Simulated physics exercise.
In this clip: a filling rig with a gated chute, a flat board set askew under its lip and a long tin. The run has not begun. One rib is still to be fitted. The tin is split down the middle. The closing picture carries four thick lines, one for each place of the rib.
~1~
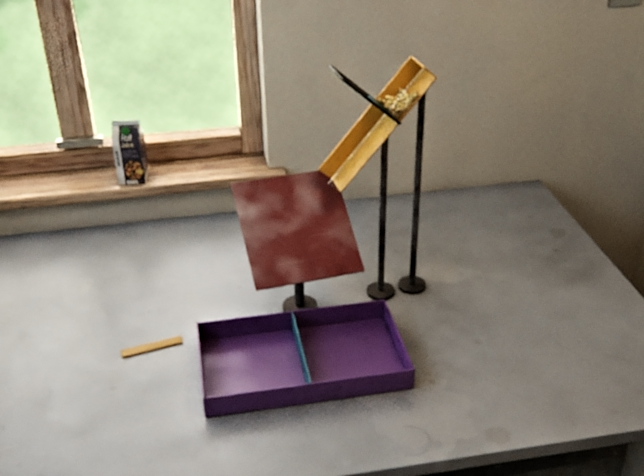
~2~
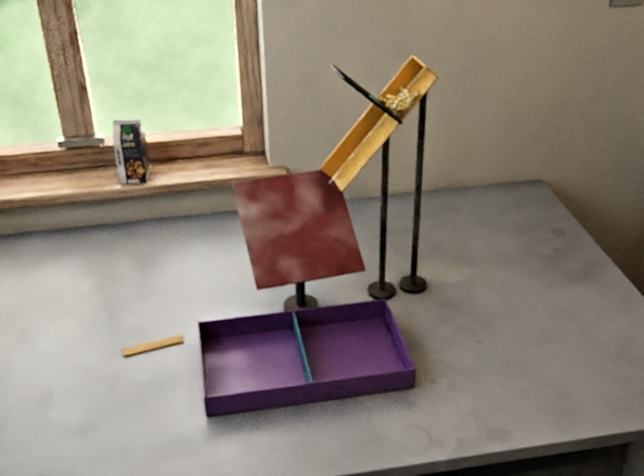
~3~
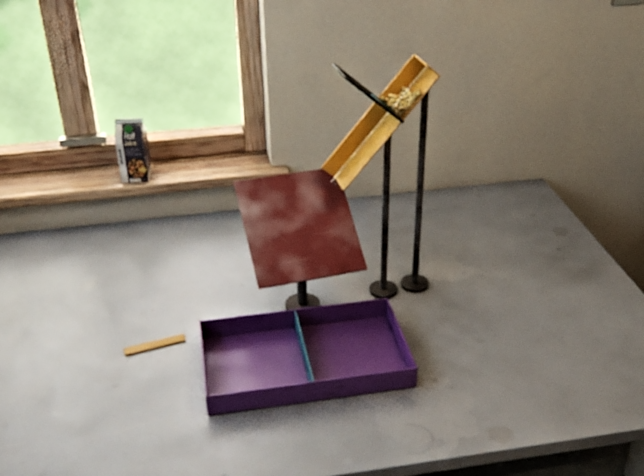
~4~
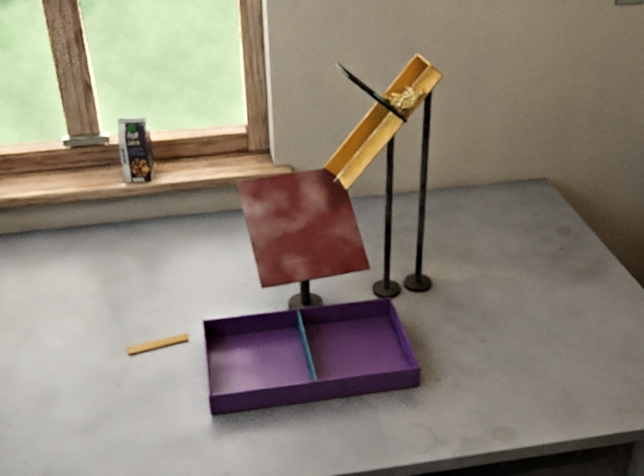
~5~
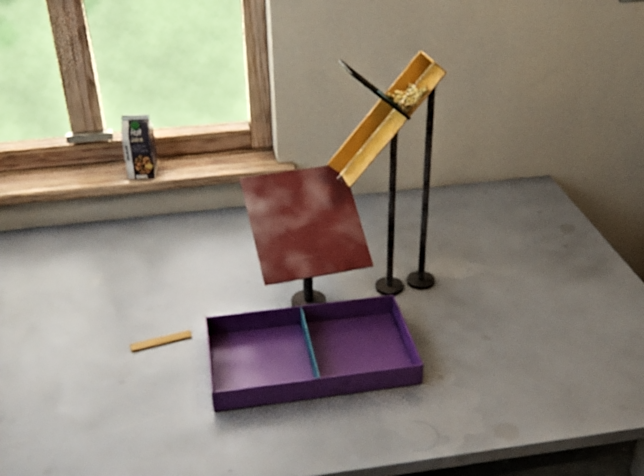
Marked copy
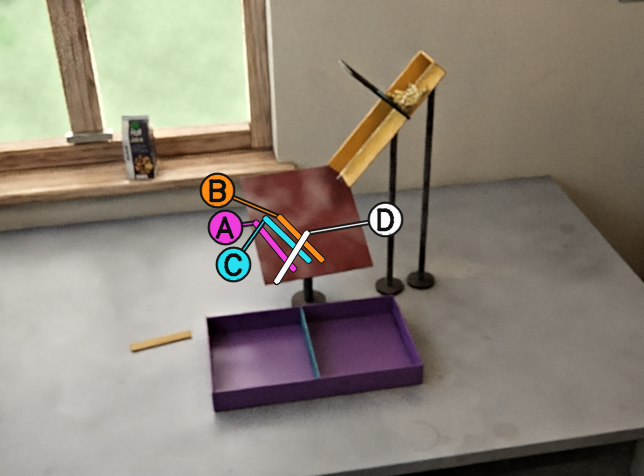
A purple open tray with a teal divider sits on a grey tabletop beside a wood-framed window, seen from above at an angle. Behind it a tilted dark red board stands under the lower end of a sloping yellow chute on black stands, holding small pale pieces behind a dark bar, with a yellow strip at left. Nothing on the table moves, while the view drifts very slightly.
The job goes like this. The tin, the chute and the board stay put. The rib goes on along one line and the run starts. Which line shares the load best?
D works best here.
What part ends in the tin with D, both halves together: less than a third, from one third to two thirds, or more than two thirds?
More than two thirds.
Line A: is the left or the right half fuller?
Right.
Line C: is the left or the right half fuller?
More lands on the right.
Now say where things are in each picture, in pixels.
Load behind the gate at (395, 102), soya beans; lip of the chute at (336, 185), sloping steeply, in the first frame.
Middle of the board at (298, 226), tilted fairly steeply; middle of its low edge at (312, 280); of its high edge at (285, 175), in the second frame.
Front corners of the tin at (206, 396) and (417, 368); front end of its middle wall at (314, 382); gate still shut at (379, 102), in the third frame.
Middle of the load at (401, 100); lip at (342, 183), in the fourth frame.
Middle of the load at (404, 97); lip at (345, 180), in the fifth frame.
On the marked copy, line A from (255, 222) to (293, 269); line B from (279, 217) to (321, 259); line C from (265, 218) to (308, 260); line D from (307, 233) to (276, 281).
Choosing A, of what is caught, a small part in the left half, most in the right.
Choosing B, of what is caught, a stray few in the left half, nearly all in the right.
Choosing C, of what is caught, a stray few in the left half, nearly all in the right.
Choosing D, of what is caught, about two thirds in the left half, about a third in the right.
